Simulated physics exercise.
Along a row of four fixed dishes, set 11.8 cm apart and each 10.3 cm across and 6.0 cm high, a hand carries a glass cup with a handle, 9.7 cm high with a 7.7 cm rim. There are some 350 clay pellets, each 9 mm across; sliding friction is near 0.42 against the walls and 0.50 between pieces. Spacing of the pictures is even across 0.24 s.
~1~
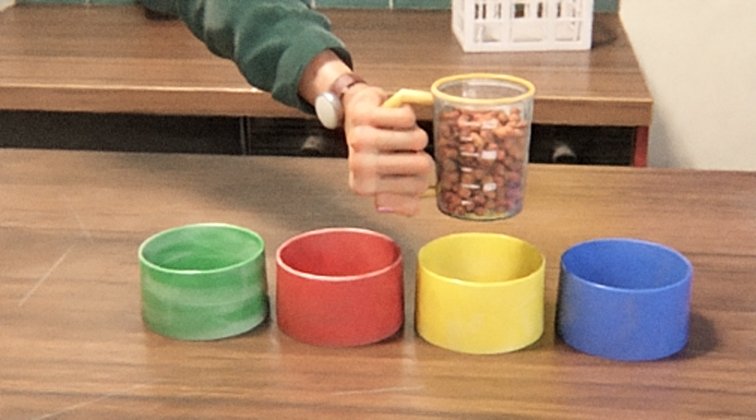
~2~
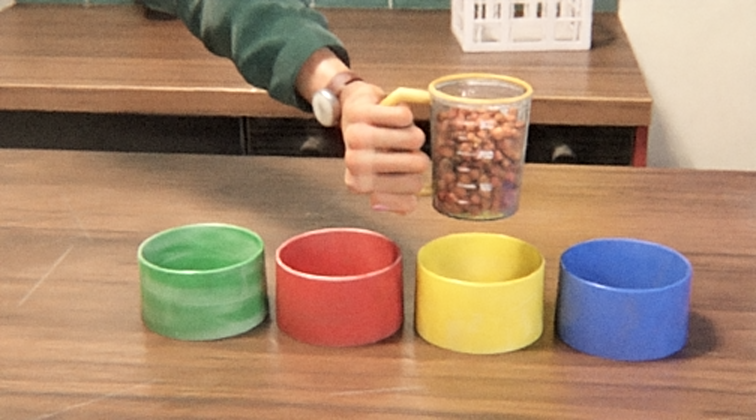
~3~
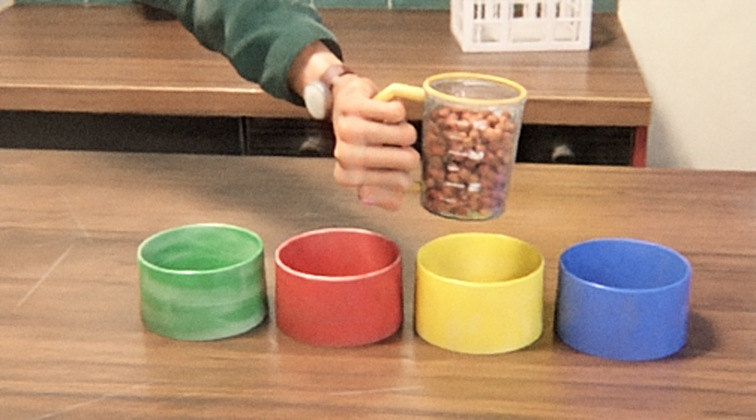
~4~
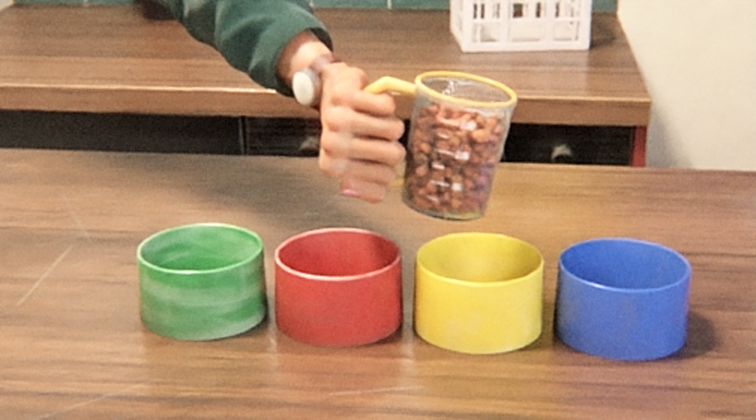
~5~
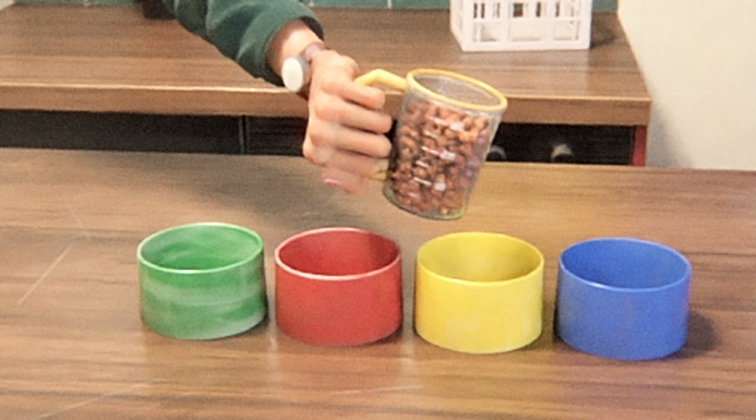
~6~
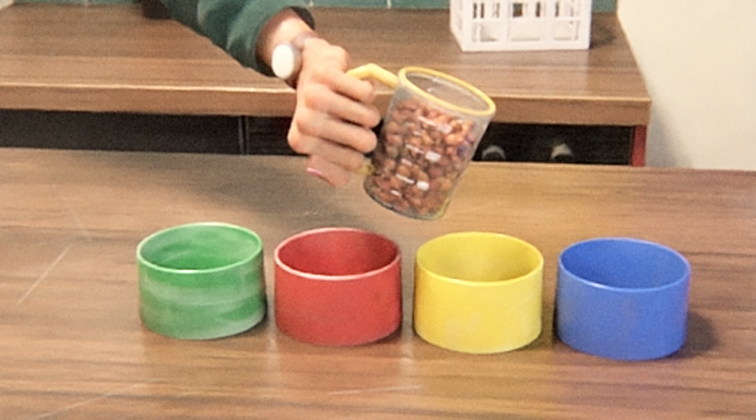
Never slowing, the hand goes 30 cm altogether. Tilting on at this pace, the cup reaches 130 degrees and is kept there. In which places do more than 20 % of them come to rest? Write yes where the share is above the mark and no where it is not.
Red dish: No, blue dish: No, green dish: Yes, yellow dish: No, counter: No.
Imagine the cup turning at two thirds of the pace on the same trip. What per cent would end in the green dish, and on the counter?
Then: Green 100, counter 0.
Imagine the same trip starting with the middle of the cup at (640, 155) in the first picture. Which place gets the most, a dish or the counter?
Red.
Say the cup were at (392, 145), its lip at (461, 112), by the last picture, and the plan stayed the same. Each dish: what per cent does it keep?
You'd end up with red at 0, blue at 0, green at 100 and yellow at 0.
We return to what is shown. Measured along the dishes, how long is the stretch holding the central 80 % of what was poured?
I'd put it near 9 cm.
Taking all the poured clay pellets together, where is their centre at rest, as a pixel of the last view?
About (205, 287).
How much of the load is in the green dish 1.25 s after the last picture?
90 %.
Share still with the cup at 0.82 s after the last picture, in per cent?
Around 80 percent.
Then, 0.49 s after the last picture, tilt 79 degrees; cup holds 100 %.
Then, 0.82 s after the last picture, tilt 117 degrees; cup holds 80 %, red 5 %, green 10 %.
Then, 1.25 s after the last picture, tilt 130 degrees; cup holds 0 %, red 5 %, green 90 %.
In the end, red 5 %, blue 0 %, green 90 %, yellow 0 %, counter 5 %.
